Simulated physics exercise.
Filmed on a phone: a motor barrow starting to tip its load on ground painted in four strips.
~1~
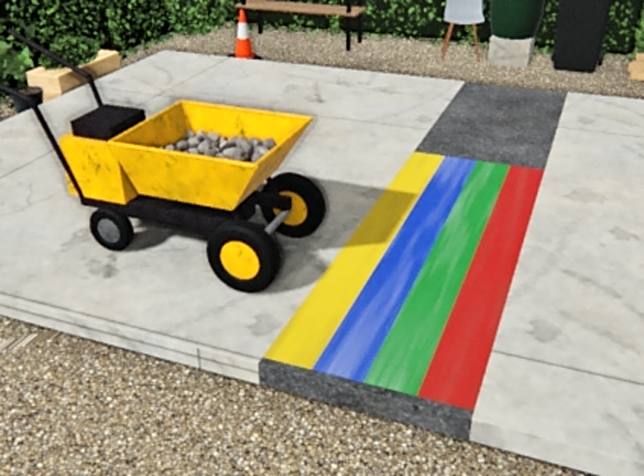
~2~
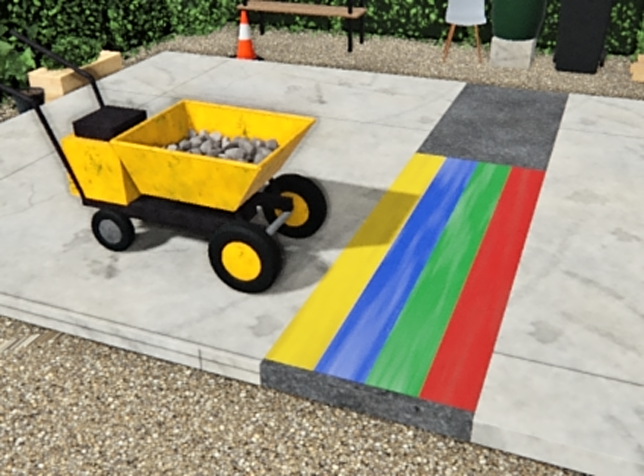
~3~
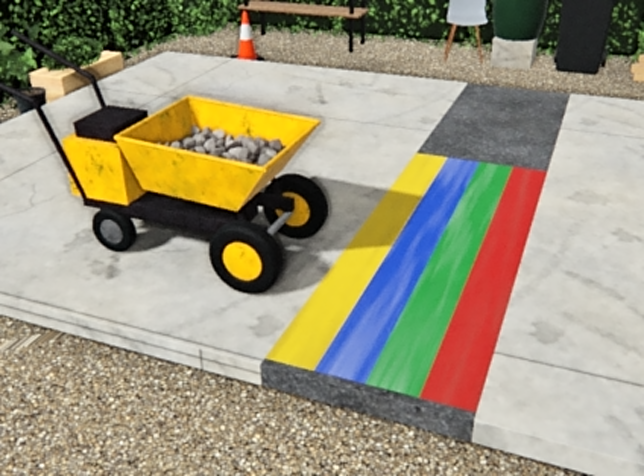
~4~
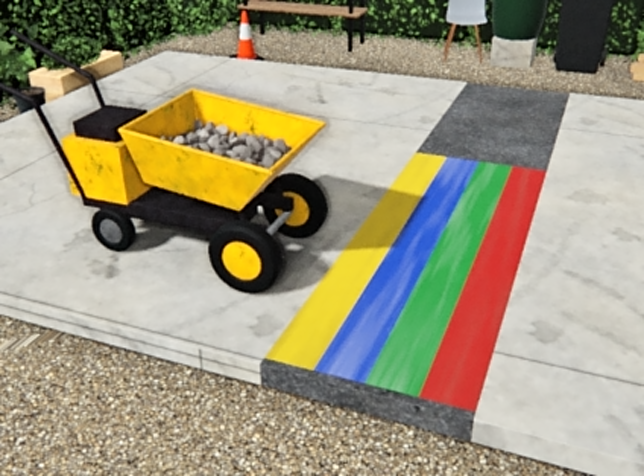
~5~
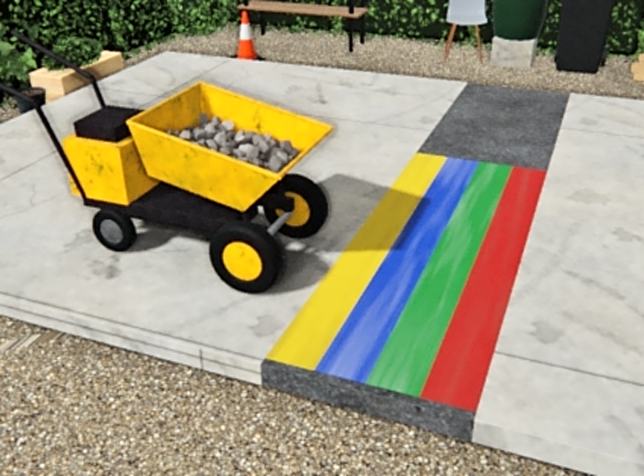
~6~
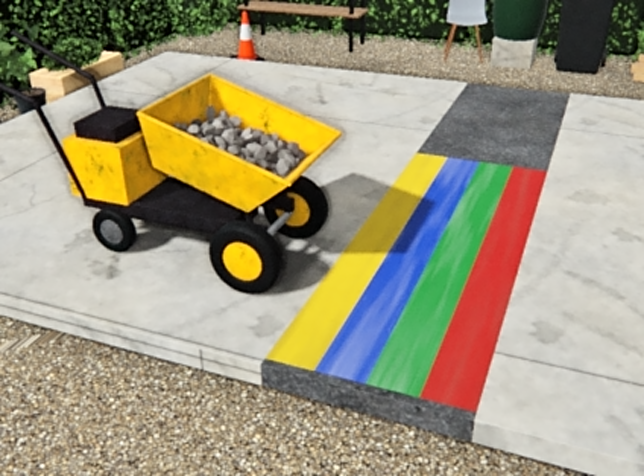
A yellow motor barrow loaded with broken stones stood still beside yellow, blue, green and red strips on the ground, while its skip gradually tilted toward the right, its front lip dipping slightly.
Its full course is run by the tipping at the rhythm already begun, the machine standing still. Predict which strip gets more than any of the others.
The blue strip gets the most.
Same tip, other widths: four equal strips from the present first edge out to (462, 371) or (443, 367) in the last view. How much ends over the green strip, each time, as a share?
In turn, 30 and 30 in a hundred.
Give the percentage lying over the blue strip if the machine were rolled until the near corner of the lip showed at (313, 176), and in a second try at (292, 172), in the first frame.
Okay, so the first one ends at 10 % and the second at 30 %.
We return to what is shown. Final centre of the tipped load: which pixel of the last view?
The centre comes to rest near (394, 281).
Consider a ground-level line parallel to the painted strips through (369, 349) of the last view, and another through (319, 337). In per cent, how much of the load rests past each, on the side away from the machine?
That's 40 per cent for the first and 90 per cent for the second.
Soon, skip tipped steeply; all in the skip.
A while on, skip tipped steeply; nearly all in the skip; a stray few over the blue strip.
Towards the end, skip tipped right over; about a third in the skip; a stray few over the yellow strip; about a third over the blue strip; about a quarter over the green strip; a stray few over the red strip.
Finally, skip tipped right over; a small part in the skip; about a quarter over the yellow strip; about half over the blue strip; about a quarter over the green strip; a small part over the red strip.
